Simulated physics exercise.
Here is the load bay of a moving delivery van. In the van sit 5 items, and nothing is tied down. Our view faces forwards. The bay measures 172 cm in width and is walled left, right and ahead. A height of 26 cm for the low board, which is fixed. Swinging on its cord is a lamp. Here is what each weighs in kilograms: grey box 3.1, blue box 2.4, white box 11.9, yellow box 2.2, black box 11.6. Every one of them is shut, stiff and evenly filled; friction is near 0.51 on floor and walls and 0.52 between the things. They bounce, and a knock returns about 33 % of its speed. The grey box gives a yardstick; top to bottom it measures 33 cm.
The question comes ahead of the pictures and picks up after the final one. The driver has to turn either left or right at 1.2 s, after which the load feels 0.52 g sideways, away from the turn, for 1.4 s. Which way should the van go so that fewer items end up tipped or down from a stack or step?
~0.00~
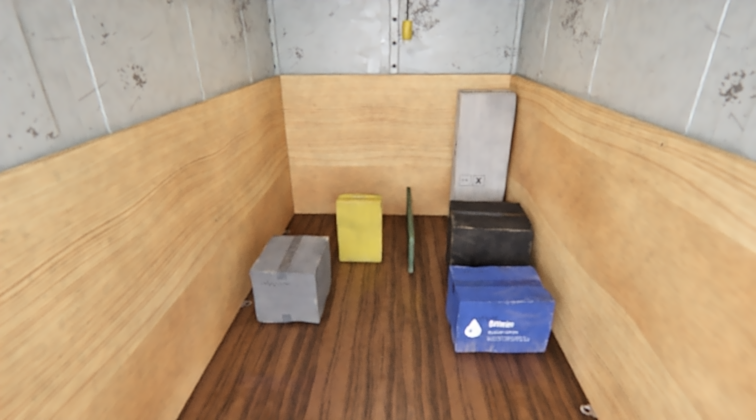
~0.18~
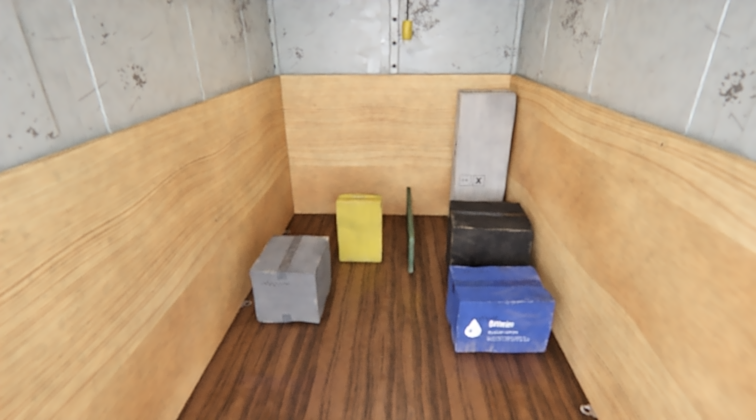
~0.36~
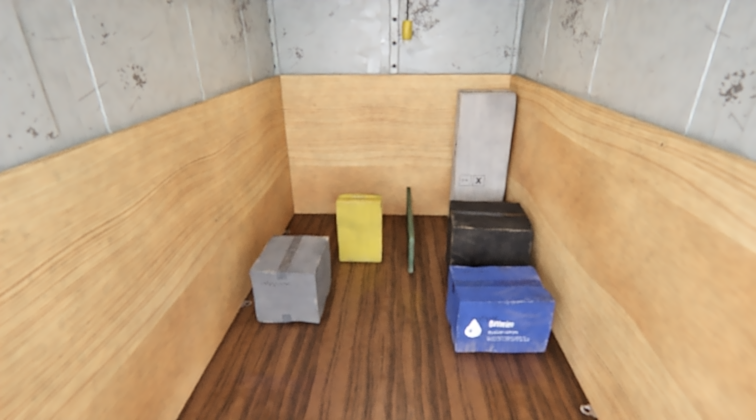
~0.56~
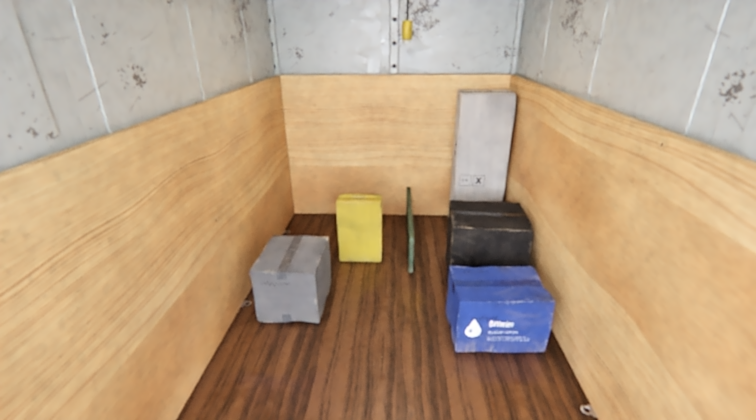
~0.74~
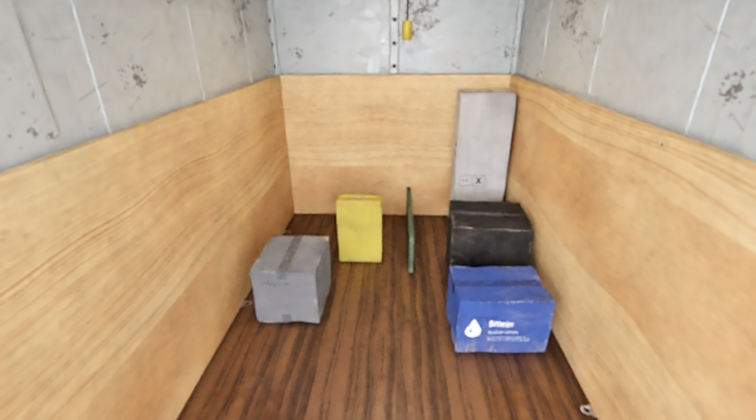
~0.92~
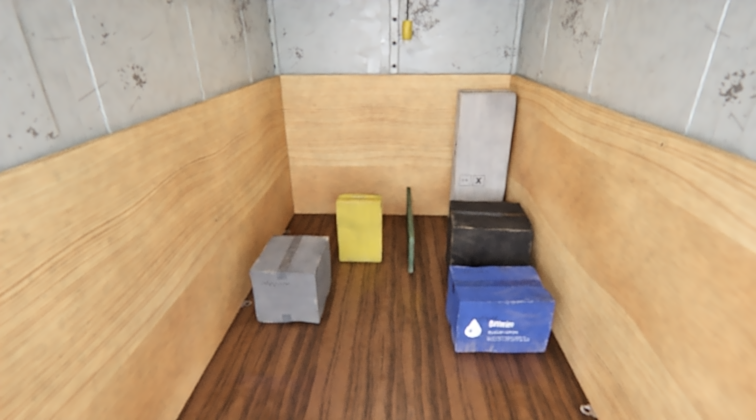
It should go left.
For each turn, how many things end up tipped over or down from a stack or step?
Turn left = 0, turn right = 1.
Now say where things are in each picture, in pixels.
The first picture shows steady run; grey box (295, 277); blue box (495, 308).
The second picture shows load feels 0.36 g jolt; black box (485, 245); white box (479, 163).
The third picture shows load feels 0.27 g jolt; yellow box (360, 228); black box (485, 245).
The fourth picture shows steady run; white box (479, 163); yellow box (360, 228).
The fifth picture shows steady run; black box (485, 245); white box (479, 163).
The sixth picture shows steady run; grey box (295, 277); blue box (495, 308).
Turning left. By 1.82 s, load feels 0.52 g right.
By 2.22 s, load feels 0.52 g right; blue box 4 cm from its spot near (503, 308); grey box 4 cm from its spot near (301, 277); yellow box 4 cm from its spot.
When it is over (3.1 s), all 5 within 15 cm of the start. End places, in pixels of the last picture, grey box near (305, 277), blue box near (507, 308).
Turning right instead, white box tipped over or down from a stack or step, 1 of 5 in all.
